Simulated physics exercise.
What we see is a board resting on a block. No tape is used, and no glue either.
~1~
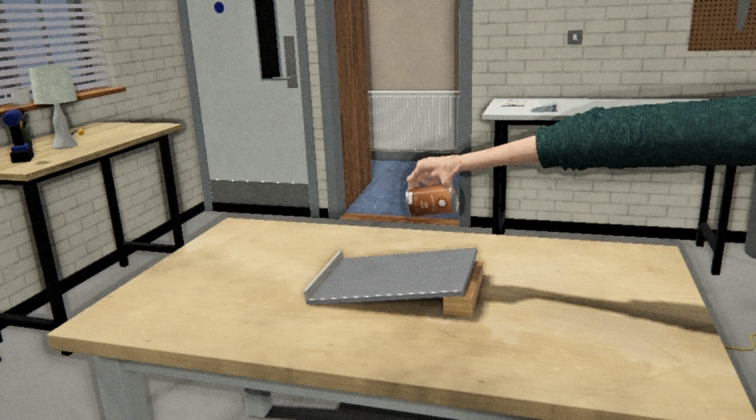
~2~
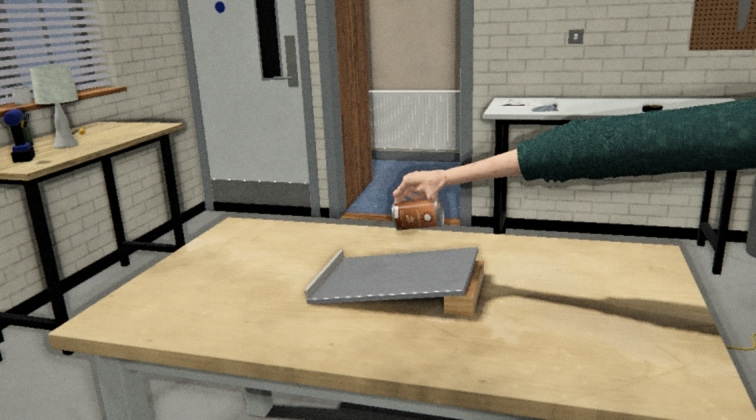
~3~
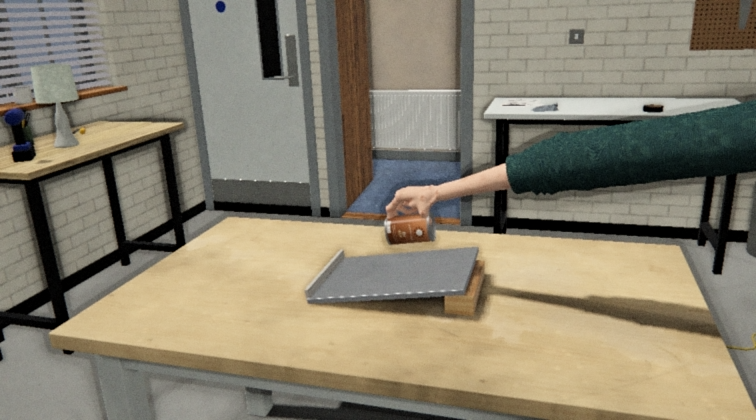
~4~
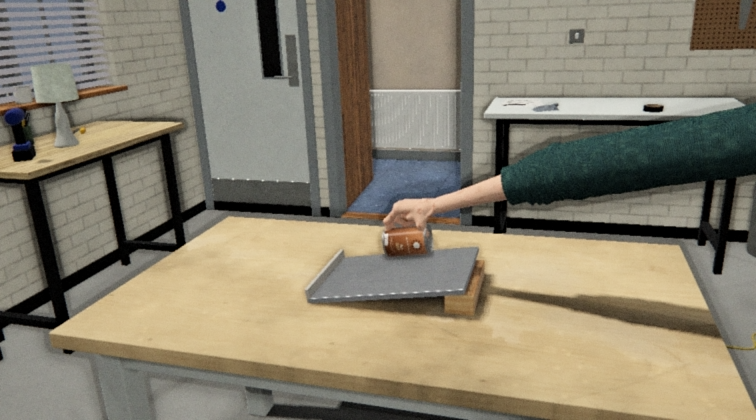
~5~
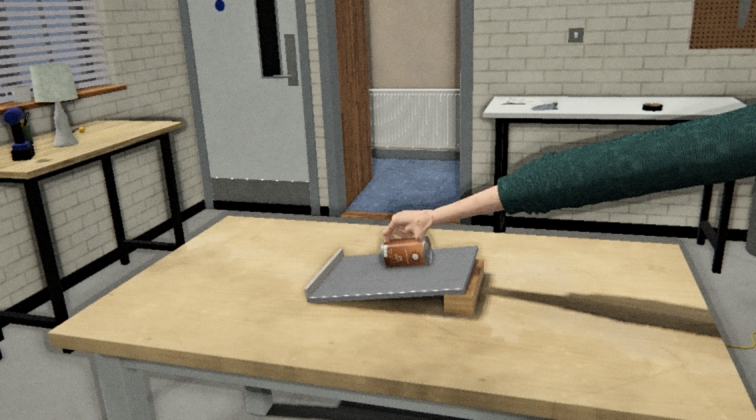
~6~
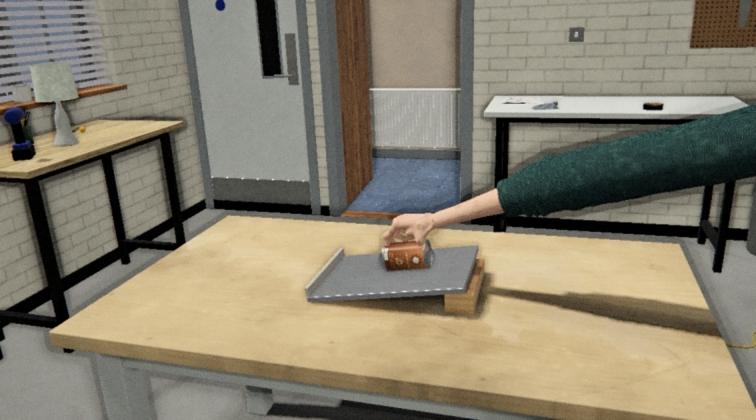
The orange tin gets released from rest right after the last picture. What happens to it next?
Does not budge.
Then, 0.30 s on from there, no change.
Then, 0.70 s on from there, orange tin resting near (407, 256).
In the end, it is unmoved. At the end, from the last picture's camera, orange tin near (407, 256). The orange tin remains at rest.
